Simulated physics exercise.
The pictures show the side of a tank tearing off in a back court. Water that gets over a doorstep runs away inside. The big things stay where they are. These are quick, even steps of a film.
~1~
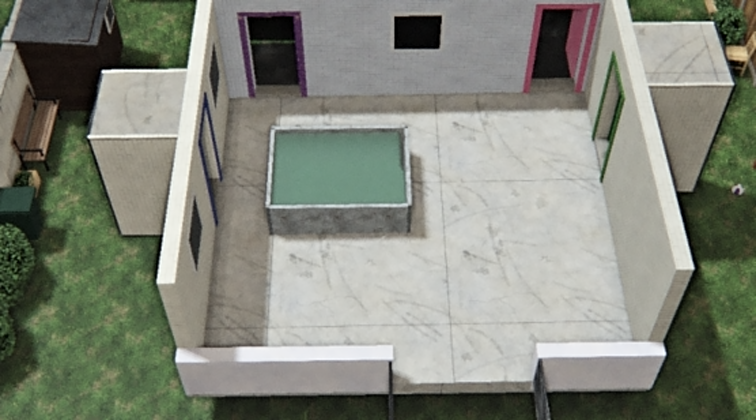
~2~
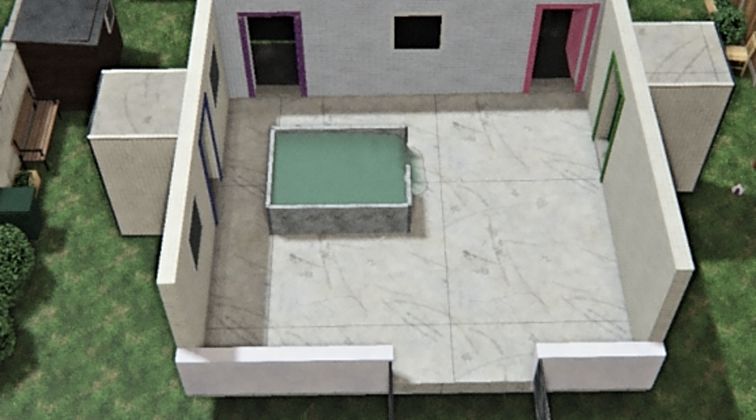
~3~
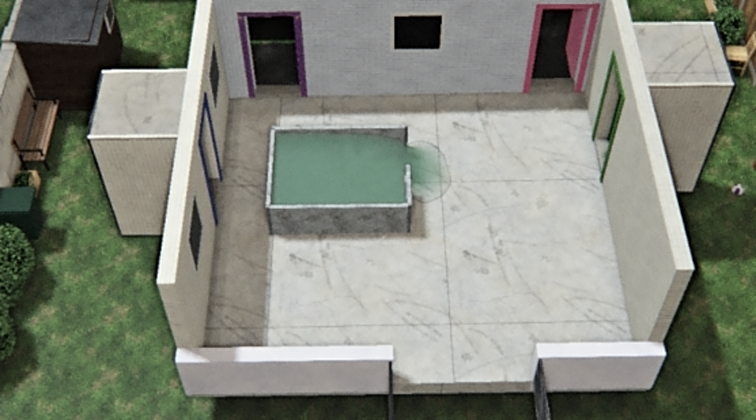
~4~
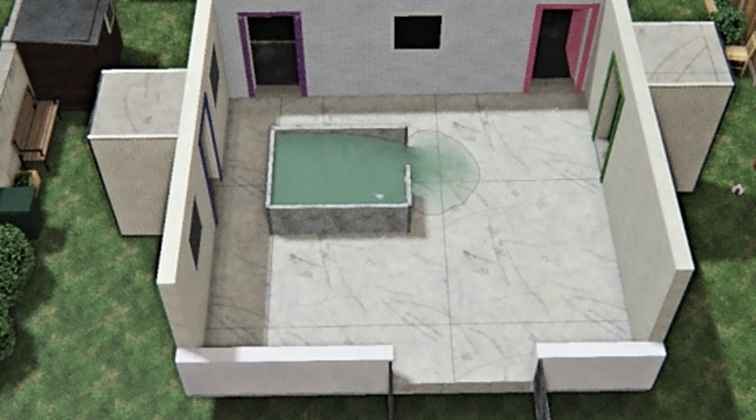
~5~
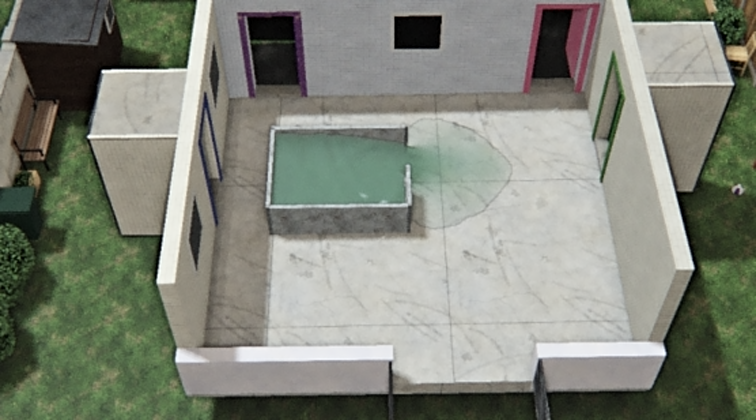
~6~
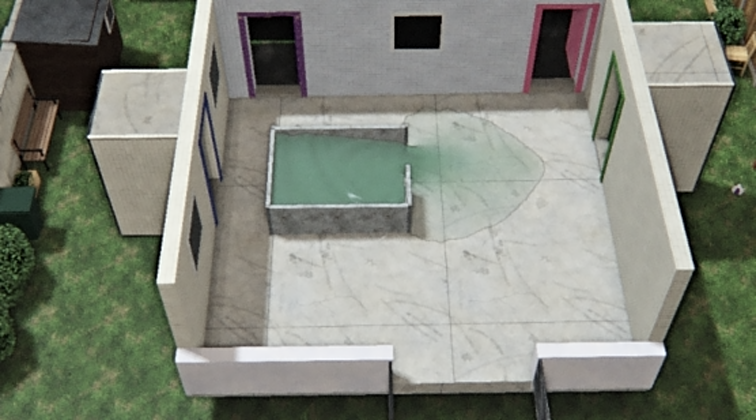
Green water pours from a gap in the tank's right side and spreads across the pale courtyard.
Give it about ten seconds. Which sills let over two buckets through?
One by one: The green door lets in a lot; the purple door admits no more than that; the blue door admits no more than that; the pink door lets in a lot.
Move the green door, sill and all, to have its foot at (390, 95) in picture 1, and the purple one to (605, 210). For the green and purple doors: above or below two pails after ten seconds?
One by one: Green door stays under, purple door takes more.
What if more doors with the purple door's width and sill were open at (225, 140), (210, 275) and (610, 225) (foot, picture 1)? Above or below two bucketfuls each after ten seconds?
One after the other: Is under, lets less in, takes more.
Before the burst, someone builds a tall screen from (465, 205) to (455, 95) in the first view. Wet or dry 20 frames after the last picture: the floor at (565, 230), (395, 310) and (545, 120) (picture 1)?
In that order: Clear, awash, under water.
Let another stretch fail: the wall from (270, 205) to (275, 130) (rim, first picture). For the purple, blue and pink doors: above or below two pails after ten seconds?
One by one: Purple takes more; blue takes more; pink takes less.
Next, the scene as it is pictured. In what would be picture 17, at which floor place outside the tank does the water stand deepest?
Close to (582, 101).
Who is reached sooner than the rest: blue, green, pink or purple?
I say the green-painted one.
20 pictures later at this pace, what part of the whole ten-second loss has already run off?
About 30 per cent.
A moment on, water covers 30 % of the floor; the green door under two buckets in, the purple door not reached, the blue door not reached, the pink door not reached.
Next, water covers 35 % of the floor; the green door over two buckets in, the purple door not reached, the blue door not reached, the pink door under two buckets in.
Then, water covers 40 % of the floor; the green door far over two buckets in, the purple door not reached, the blue door not reached, the pink door over two buckets in.
Later, water covers 55 % of the floor; the green door far over two buckets in, the purple door not reached, the blue door not reached, the pink door over two buckets in.
In the end, water covers 90 % of the floor; the green door far over two buckets in, the purple door wet at the sill, nothing in, the blue door wet at the sill, nothing in, the pink door over two buckets in.
